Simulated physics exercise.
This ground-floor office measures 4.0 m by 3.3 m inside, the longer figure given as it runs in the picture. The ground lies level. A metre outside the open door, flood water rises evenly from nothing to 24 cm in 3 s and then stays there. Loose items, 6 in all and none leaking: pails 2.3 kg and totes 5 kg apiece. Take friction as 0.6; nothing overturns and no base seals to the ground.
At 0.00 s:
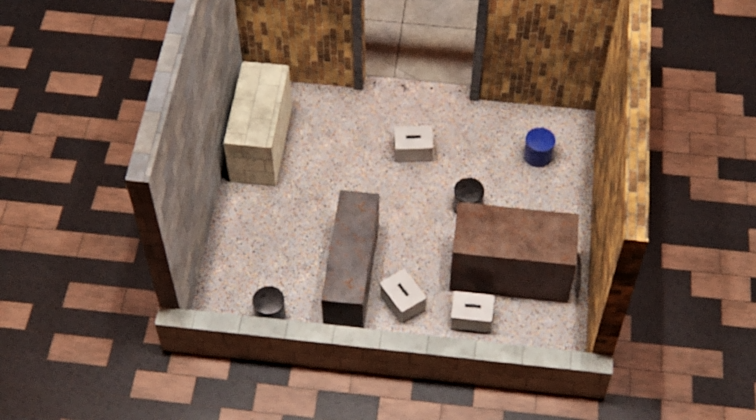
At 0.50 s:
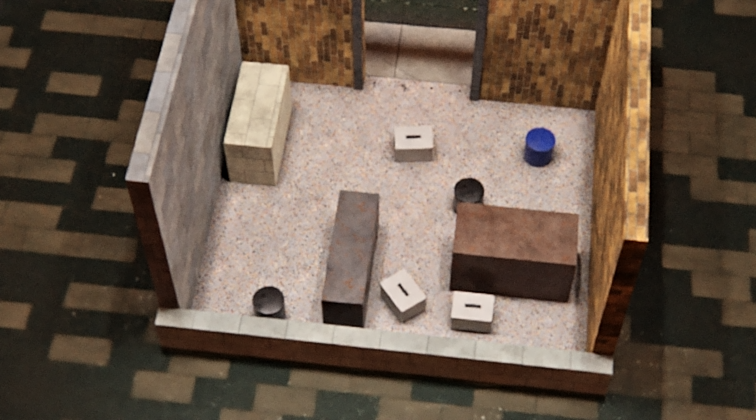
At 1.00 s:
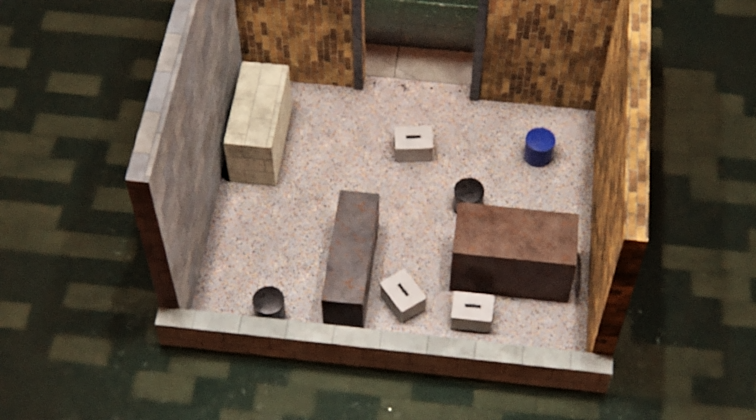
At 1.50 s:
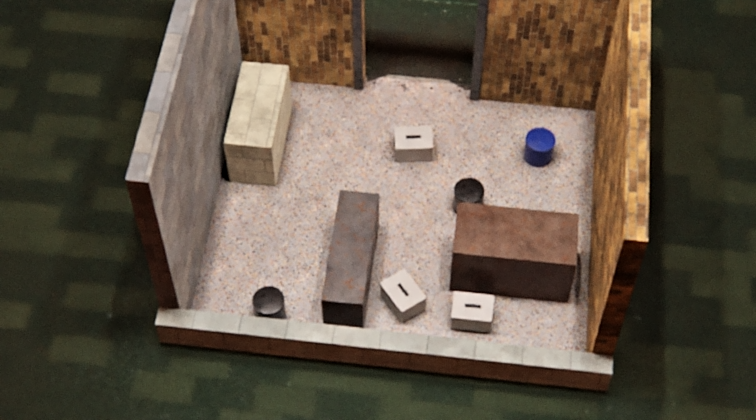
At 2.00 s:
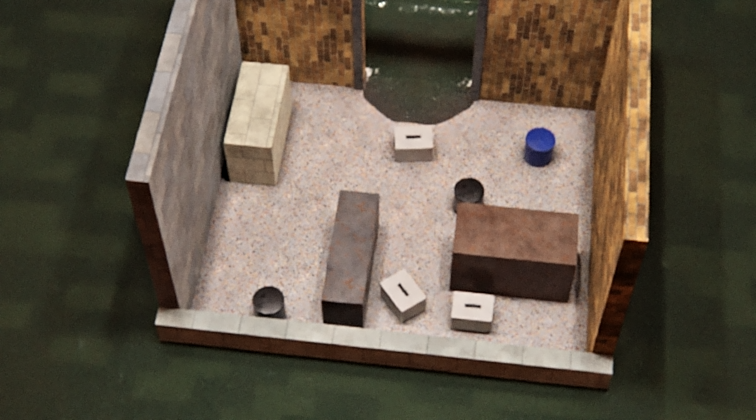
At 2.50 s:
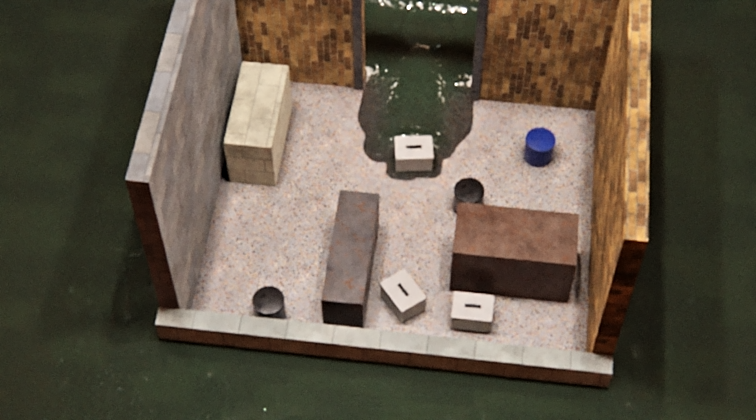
Dark green water rising over the paving around a roofless walled room, then spreading through the doorway to a white box.
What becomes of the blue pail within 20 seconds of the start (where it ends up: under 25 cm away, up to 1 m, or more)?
Blue pail moves a short way.
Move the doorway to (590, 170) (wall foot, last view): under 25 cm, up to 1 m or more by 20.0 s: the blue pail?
Then the blue pail ends far away.
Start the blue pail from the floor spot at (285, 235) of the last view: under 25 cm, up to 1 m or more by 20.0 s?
It slides a little.
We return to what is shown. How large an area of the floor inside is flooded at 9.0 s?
About 11.5 m2.
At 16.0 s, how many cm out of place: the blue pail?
Roughly 80 cm by then.
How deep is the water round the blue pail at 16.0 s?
About 14 cm.
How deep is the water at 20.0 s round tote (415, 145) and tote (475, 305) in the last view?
About 25 and 25 cm.
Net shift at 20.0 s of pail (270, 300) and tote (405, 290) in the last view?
In that order: 140 cm, 40 cm.
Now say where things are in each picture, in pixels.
The first frame shows the blue pail at (541, 139) rests on the ground; water covers 0.0 m2; 0 of 6 have shifted.
The second frame shows the blue pail at (541, 139) rests on the ground; water covers 0.0 m2; 0 of 6 have shifted.
The third frame shows the blue pail at (541, 139), on the bottom; water covers 0.0 m2; 0 of 6 have shifted.
The fourth frame shows the blue pail at (541, 139) rests on the ground; water covers 0.0 m2; 0 of 6 have shifted.
The fifth frame shows the blue pail at (541, 139), on the bottom; 0.3 m2 under water; 0 of 6 have shifted.
The sixth frame shows the blue pail at (541, 139), on the bottom; water covers 1.0 m2; 1 of 6 have shifted.
After 4.0 s the blue pail is near (541, 139), 0.0 m from its start, aground; 1 afloat.
After 9.0 s the blue pail is near (511, 178), 0.6 m from its start, afloat; 6 afloat.
After 16.0 s the blue pail is near (485, 163), 0.7 m from its start, afloat; 6 afloat.
After 20.0 s the blue pail is near (531, 167), 0.5 m from its start, afloat; 6 afloat.
